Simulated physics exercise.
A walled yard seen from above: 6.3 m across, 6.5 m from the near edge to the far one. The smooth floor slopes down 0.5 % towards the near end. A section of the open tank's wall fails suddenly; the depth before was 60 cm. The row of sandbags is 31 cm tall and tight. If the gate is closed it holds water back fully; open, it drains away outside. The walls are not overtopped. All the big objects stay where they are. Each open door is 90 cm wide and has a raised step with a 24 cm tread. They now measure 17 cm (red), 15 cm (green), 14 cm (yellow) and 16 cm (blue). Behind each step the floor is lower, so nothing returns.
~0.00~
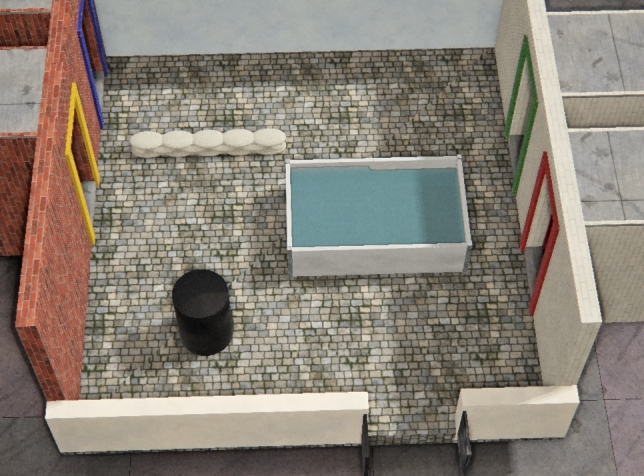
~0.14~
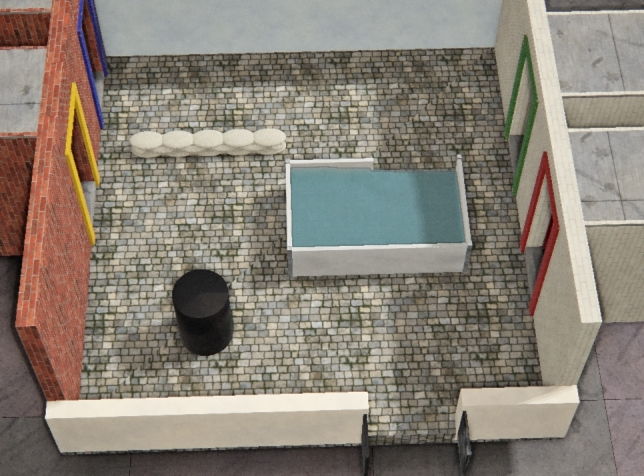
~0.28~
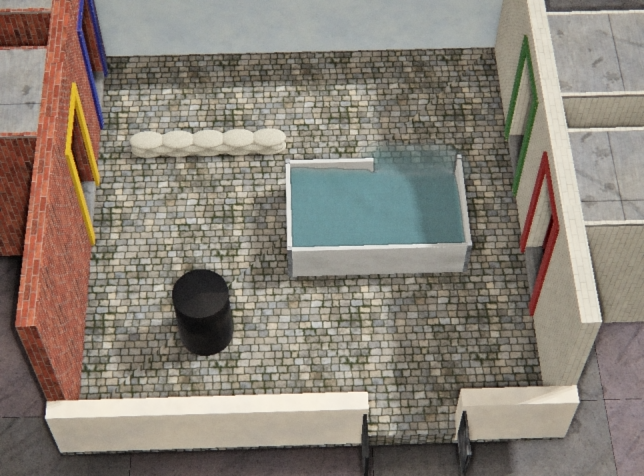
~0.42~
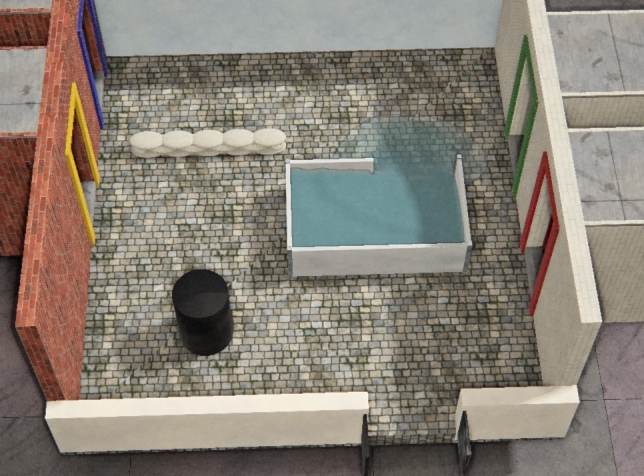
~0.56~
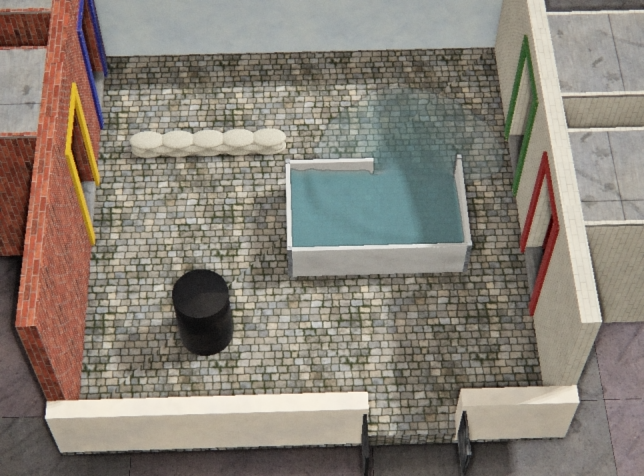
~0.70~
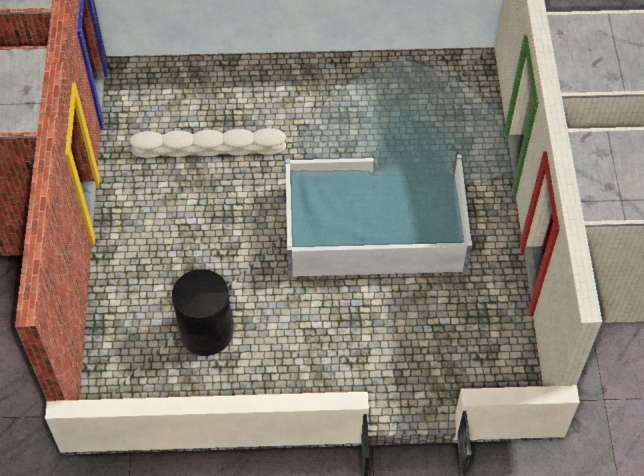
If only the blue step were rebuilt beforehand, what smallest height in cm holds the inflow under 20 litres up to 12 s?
Some 16.5 cm above the ground.
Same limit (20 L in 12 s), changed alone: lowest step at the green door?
Roughly 9.5 cm at green.
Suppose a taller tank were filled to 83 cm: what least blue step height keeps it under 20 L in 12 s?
Some 24 cm.
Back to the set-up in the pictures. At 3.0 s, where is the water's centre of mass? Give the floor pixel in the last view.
At about (383, 141).
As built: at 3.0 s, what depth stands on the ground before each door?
Depths in cm: Red 0, green 7, yellow 0, blue 1.
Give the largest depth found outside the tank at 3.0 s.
Up to some 27 cm.
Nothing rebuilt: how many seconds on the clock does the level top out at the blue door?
Around 5.0 s.
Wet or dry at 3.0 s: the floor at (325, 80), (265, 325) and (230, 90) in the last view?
In that order: Wet, still dry, under water.
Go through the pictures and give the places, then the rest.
Still water, 60 cm deep, in the open tank at (376, 205); the blue door at (93, 57) is dry, in the first picture.
The front is at a hidden place, 0.3 m from the gap on the far side; 0.3 m2 of floor is wet, 60 cm left at the back, in the second picture.
Water pours out on the far side and has run 0.8 m, to (381, 145); about 10 cm deep outside, 60 cm at the back, in the third picture.
The front is at (379, 120), 1.3 m from the gap on the far side; 2.2 m2 of floor is wet, 58 cm left at the back, in the fourth picture.
The front is at (392, 90), 1.9 m from the gap on the far side; 3.6 m2 of floor is wet, 51 cm left at the back, in the fifth picture.
The front is at (394, 64), 2.4 m from the gap on the far side; 5.1 m2 of floor is wet, 51 cm left at the back; the blue door at (93, 57), 5.1 m from the gap, is still 3.4 m from the nearest water, in the sixth picture.
After 1.4 s water covers 20 % of the floor, deepest (36 cm) near (484, 48); it has not reached the blue door.
After 3.0 s water covers 30 % of the floor, deepest (27 cm) near (423, 101); it has not reached the blue door.
After 12.0 s water covers 95 % of the floor, deepest (10 cm) near (324, 178); 9 cm at the blue door, 22 litres in over its 16 cm step.
At the blue door as built, the water arrived by 3.2 s and peaked near 23 cm at 5.0 s.
Run again over the same 12 s with other heights there, 38 litres in over 14 cm, 7 litres over 19 cm. The limit of 20 litres is kept from about 16.5 cm up.
